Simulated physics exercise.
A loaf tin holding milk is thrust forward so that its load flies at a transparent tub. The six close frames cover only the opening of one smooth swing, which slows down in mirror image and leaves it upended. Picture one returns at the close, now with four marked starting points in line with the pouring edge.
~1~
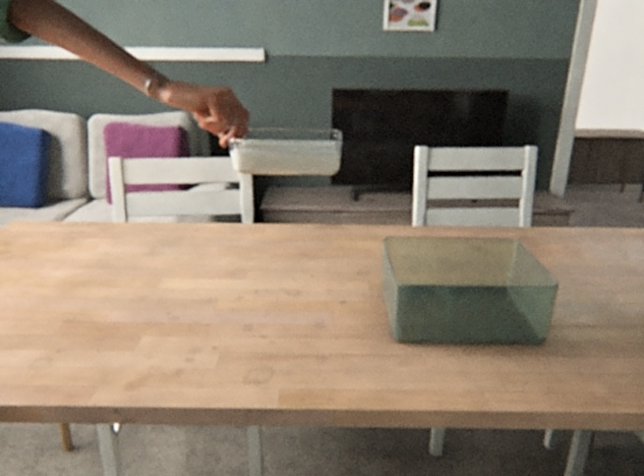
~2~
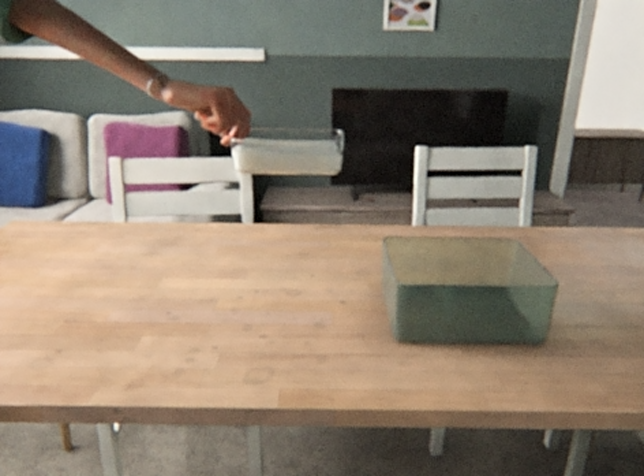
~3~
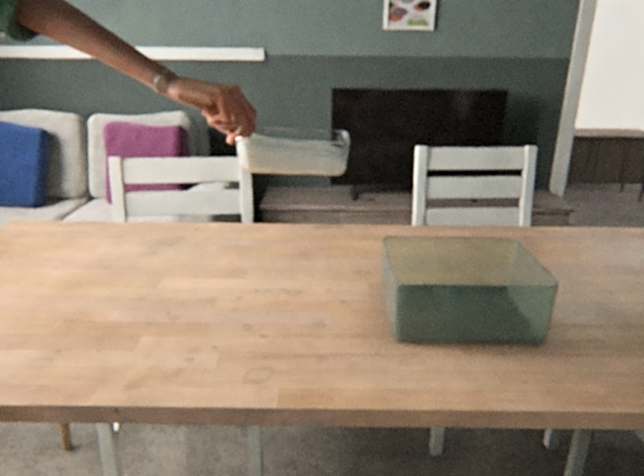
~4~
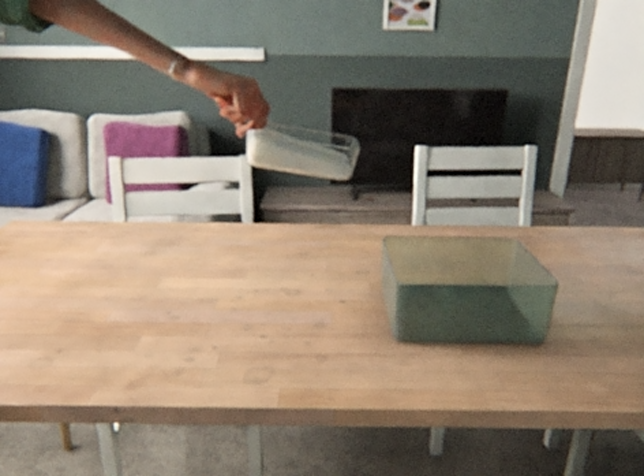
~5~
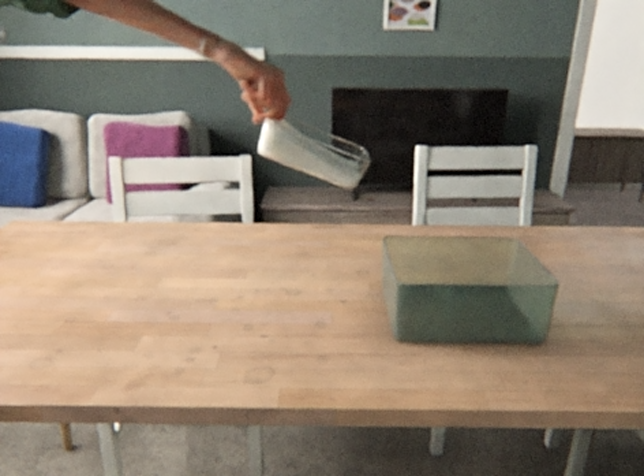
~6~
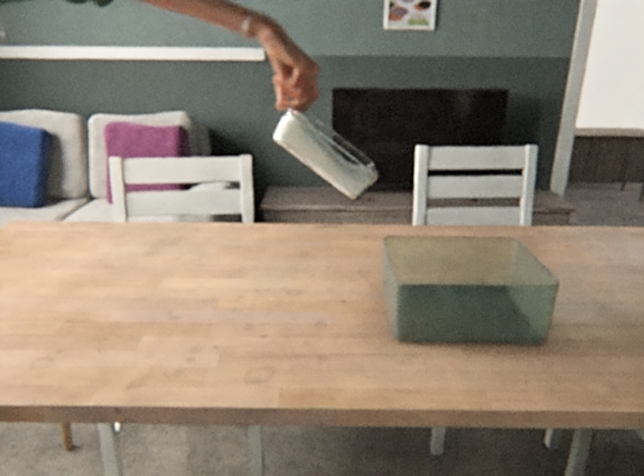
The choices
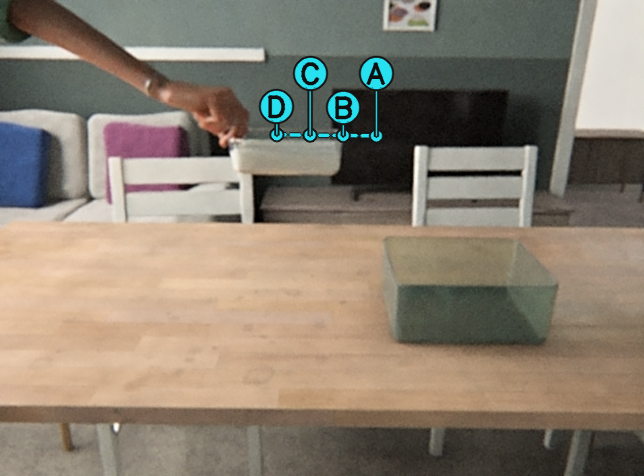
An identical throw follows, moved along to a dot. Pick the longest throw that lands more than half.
Go for C.
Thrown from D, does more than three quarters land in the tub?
No, it does not.
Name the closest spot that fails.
It is D.
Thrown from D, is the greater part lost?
Yes, it does.
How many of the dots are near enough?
Three of the four.
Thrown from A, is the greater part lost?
No, that is safe.
On the marked copy, A at (376, 135); B at (343, 135); C at (310, 135); D at (276, 134).
With A, about 92 % lands in the tub, 3 % falls short and 5 % goes beside or beyond.
With B, about 84 % lands in the tub, 5 % falls short and 11 % goes beside or beyond.
With C, about 67 % lands in the tub, 24 % falls short and 9 % goes beside or beyond.
With D, about 32 % lands in the tub, 64 % falls short and 4 % goes beside or beyond.
